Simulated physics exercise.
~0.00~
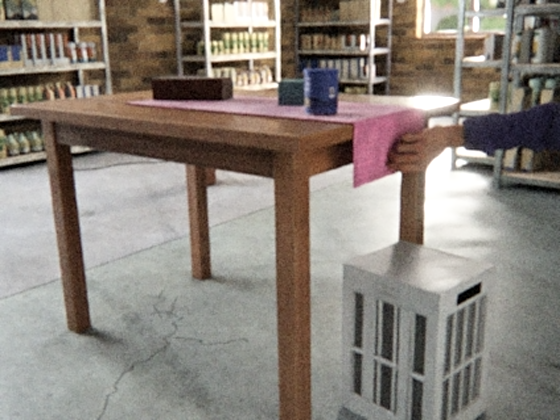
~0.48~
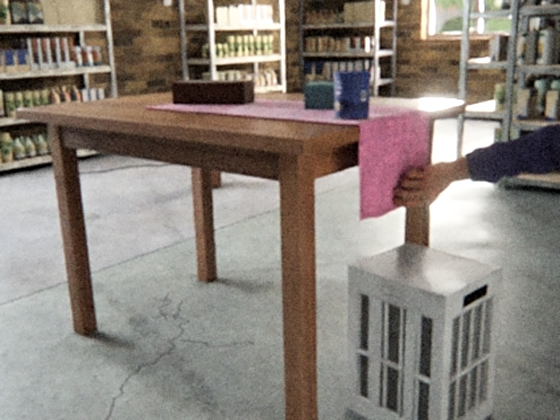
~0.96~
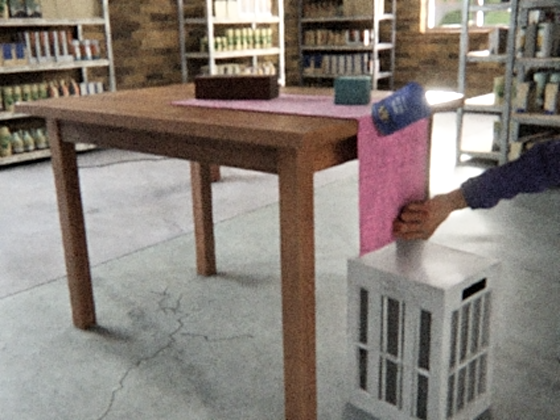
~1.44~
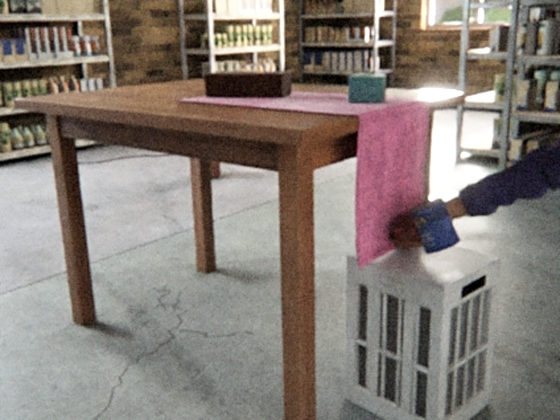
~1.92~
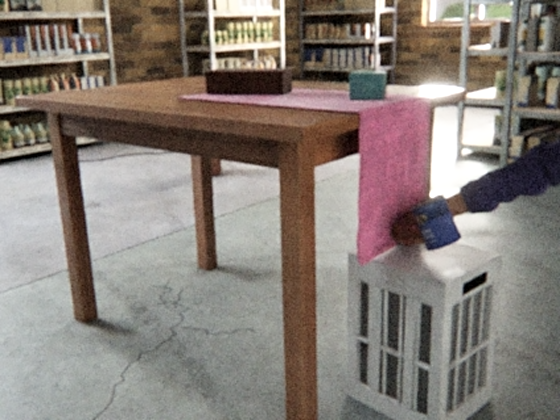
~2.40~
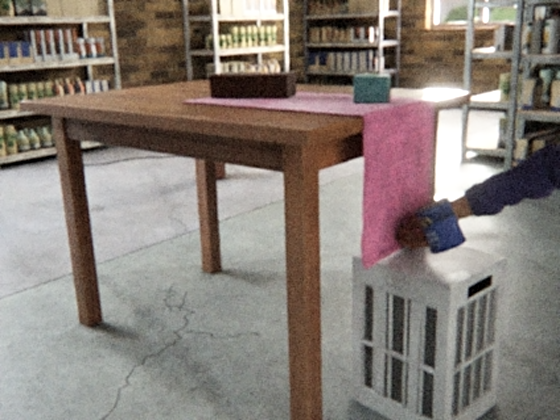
A hand slowly pulled the pink cloth down over the right end of a wooden table until it met the white crate, and the blue tin tipped off the edge and ended upside down by the hand while the turquoise block and brick stayed on top.
